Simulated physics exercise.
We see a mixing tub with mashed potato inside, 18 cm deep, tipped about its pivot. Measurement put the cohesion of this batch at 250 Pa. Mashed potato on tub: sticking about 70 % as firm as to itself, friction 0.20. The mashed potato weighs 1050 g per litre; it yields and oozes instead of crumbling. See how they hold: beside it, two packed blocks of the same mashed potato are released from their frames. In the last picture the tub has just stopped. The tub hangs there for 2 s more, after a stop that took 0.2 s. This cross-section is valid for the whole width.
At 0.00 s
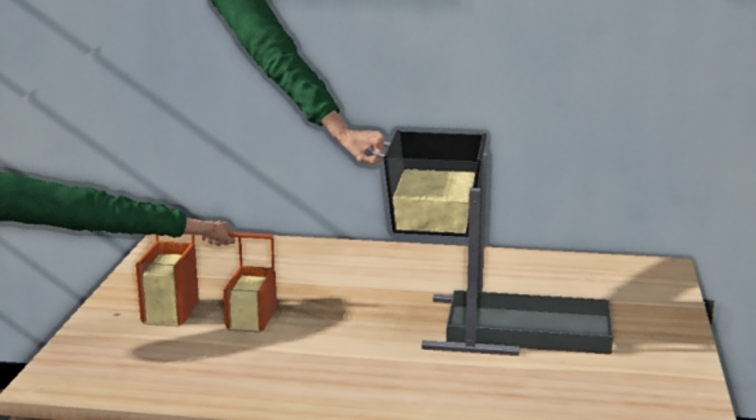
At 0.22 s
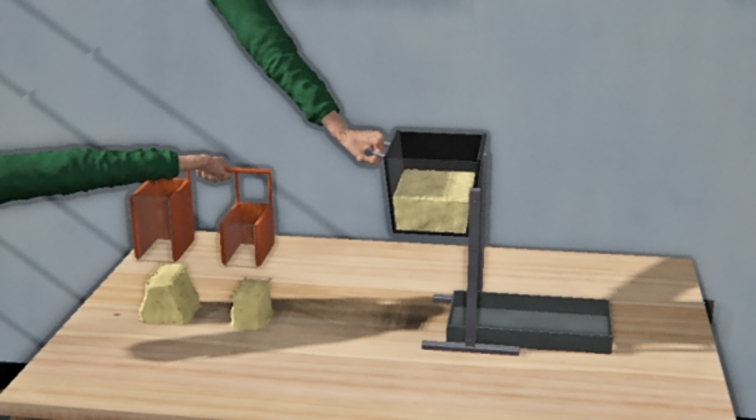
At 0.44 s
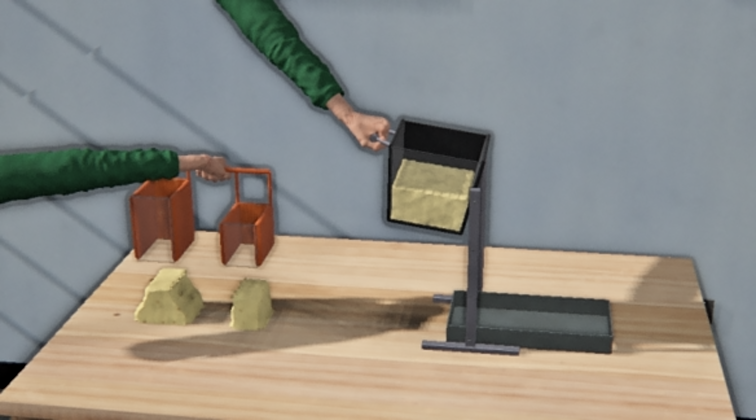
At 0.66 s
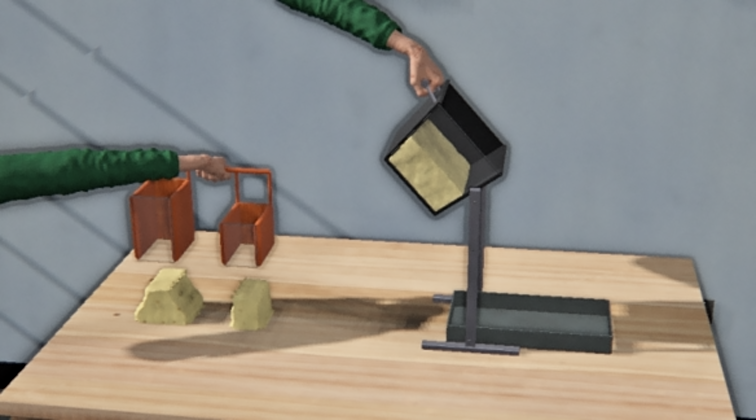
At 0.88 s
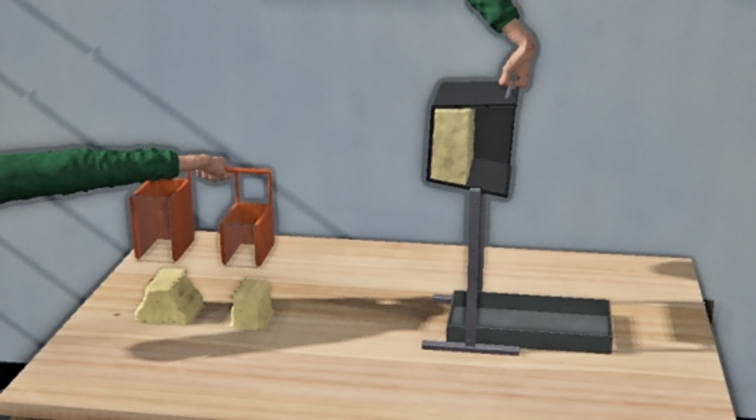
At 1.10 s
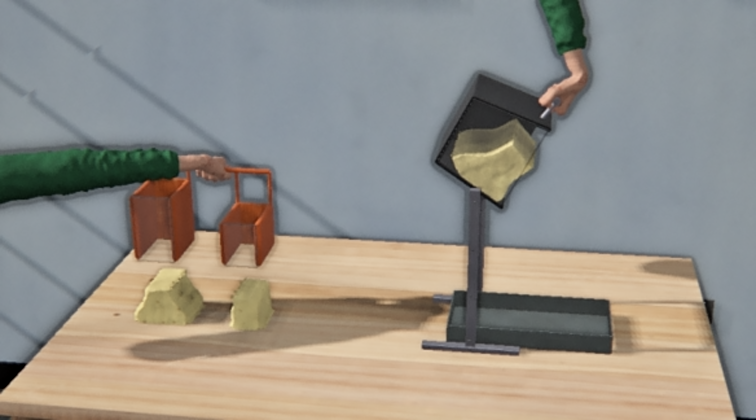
On a wooden table, one hand lifting orange moulds off two slumping pale yellow blocks, another turning a dark tub of mash clockwise.
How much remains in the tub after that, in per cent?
0 %.
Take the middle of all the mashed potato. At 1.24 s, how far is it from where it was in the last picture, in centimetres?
Roughly 16 cm.
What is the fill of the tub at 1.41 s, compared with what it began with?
About 0 %.
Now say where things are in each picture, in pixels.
In the first picture, handle-side rim at (388, 158), tilt 0 degrees; highest point of the mashed potato at (396, 197); test blocks 14 cm, 9.2 cm high (left to right).
In the second picture, handle-side rim at (388, 158), tilt 0 degrees; highest point of the mashed potato at (396, 197); test blocks 11 cm, 8.9 cm high (left to right).
In the third picture, handle-side rim at (393, 146), tilt 8 degrees; highest point of the mashed potato at (396, 188); test blocks 10 cm, 8.9 cm high (left to right).
In the fourth picture, handle-side rim at (441, 106), tilt 48 degrees; highest point of the mashed potato at (410, 139); test blocks 10 cm, 8.9 cm high (left to right).
In the fifth picture, handle-side rim at (515, 108), tilt 93 degrees; highest point of the mashed potato at (465, 111); test blocks 10 cm, 8.9 cm high (left to right).
In the sixth picture, handle-side rim at (548, 132), tilt 118 degrees; highest point of the mashed potato at (511, 144); test blocks 10 cm, 8.9 cm high (left to right).
By 1.24 s, the tub is at 118 degrees and holds 12 %.
By 1.41 s, the tub is at 118 degrees and holds 0 %.
By 1.58 s, the tub is at 118 degrees and holds 0 %.
By 1.75 s, the tub is at 118 degrees and holds 0 %.
By 3.10 s, at the end, the tub is at 118 degrees and holds 0 %.
